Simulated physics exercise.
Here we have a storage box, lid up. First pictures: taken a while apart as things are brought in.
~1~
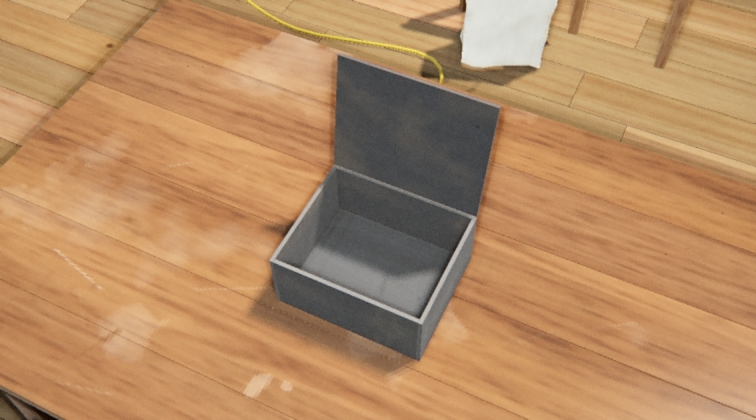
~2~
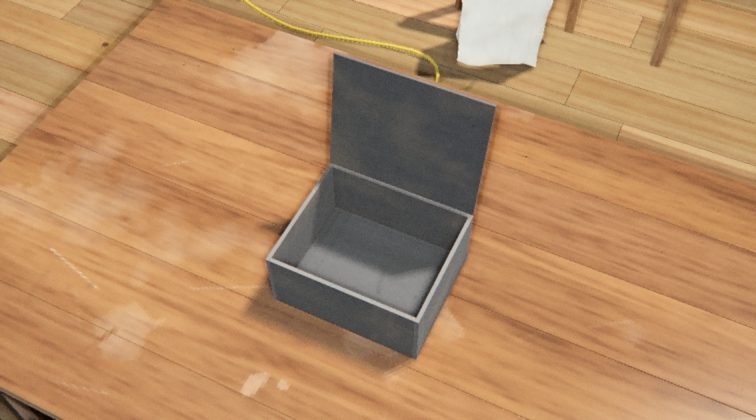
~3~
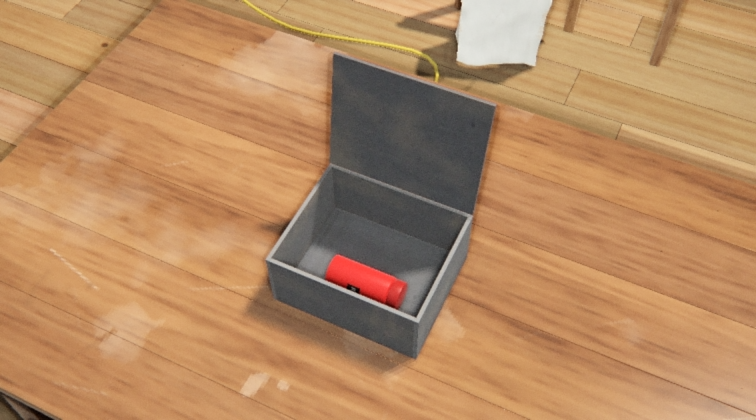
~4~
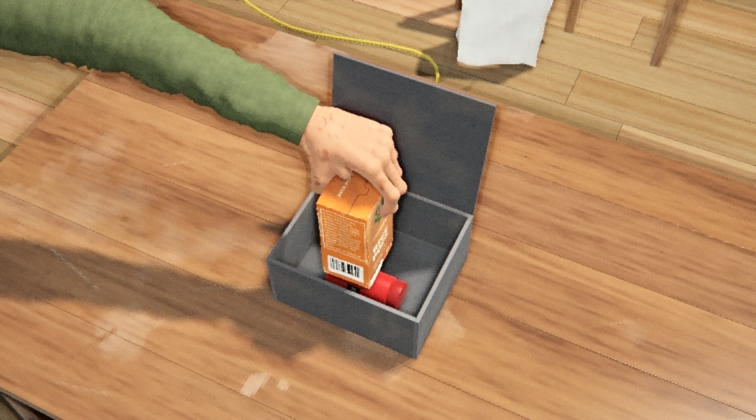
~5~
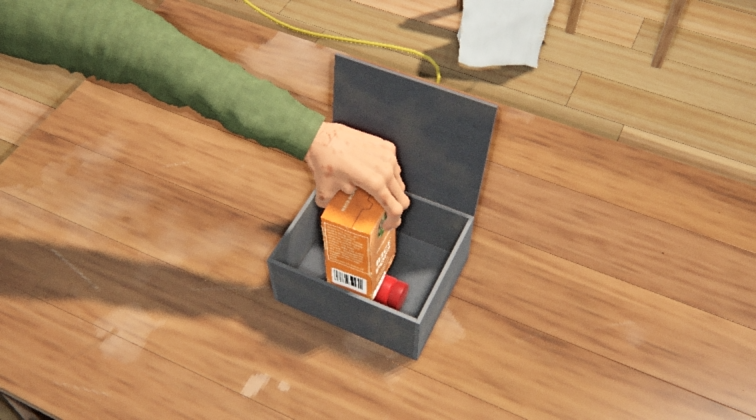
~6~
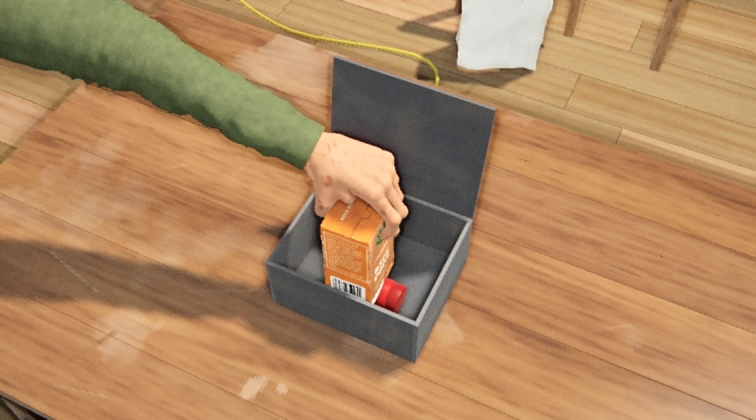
A hand in a green sleeve reaches in from the left over an open dark grey box on a wooden table, seen from above at an angle. The box is empty at first, its lid raised at the back, with a yellow cord and white cloth beyond; then a red shaker lies inside. The hand lowers an orange carton into the box beside the shaker and keeps holding it, while the view barely shifts.
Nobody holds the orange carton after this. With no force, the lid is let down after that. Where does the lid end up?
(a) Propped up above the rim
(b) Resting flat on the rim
Answer: A.
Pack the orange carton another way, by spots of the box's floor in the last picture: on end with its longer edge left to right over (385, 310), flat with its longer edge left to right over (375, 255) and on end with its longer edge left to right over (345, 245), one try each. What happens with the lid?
Lid, in order: Held open, fully down, held open.
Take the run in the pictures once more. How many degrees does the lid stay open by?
I'd put it at roughly 35°.
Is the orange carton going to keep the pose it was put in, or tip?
By the end it has leaned over.
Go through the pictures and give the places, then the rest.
In the first frame, the last thing is not in view yet.
In the second frame, the last thing is not in view yet.
In the third frame, the last thing is not in view yet; red shaker (367, 283).
In the fourth frame, on its way; orange carton (357, 225).
In the fifth frame, on its way; orange carton (361, 237).
In the sixth frame, put in, still held; orange carton (359, 246).
Then, 1.00 s on from there, lid starting down; orange carton turned 32° from how it was put near (352, 262).
Then, 1.50 s on from there, lid 68° above the rim; orange carton turned 32° from how it was put near (352, 262).
Then, 1.80 s on from there, lid 35° above the rim; orange carton turned 32° from how it was put near (352, 262).
Then, 3.70 s on from there, lid 35° above the rim; orange carton turned 33° from how it was put near (352, 262).
In the end, lid 35° above the rim; left askew, orange carton; red shaker unmoved. At the end, from the last picture's camera, orange carton near (352, 262).
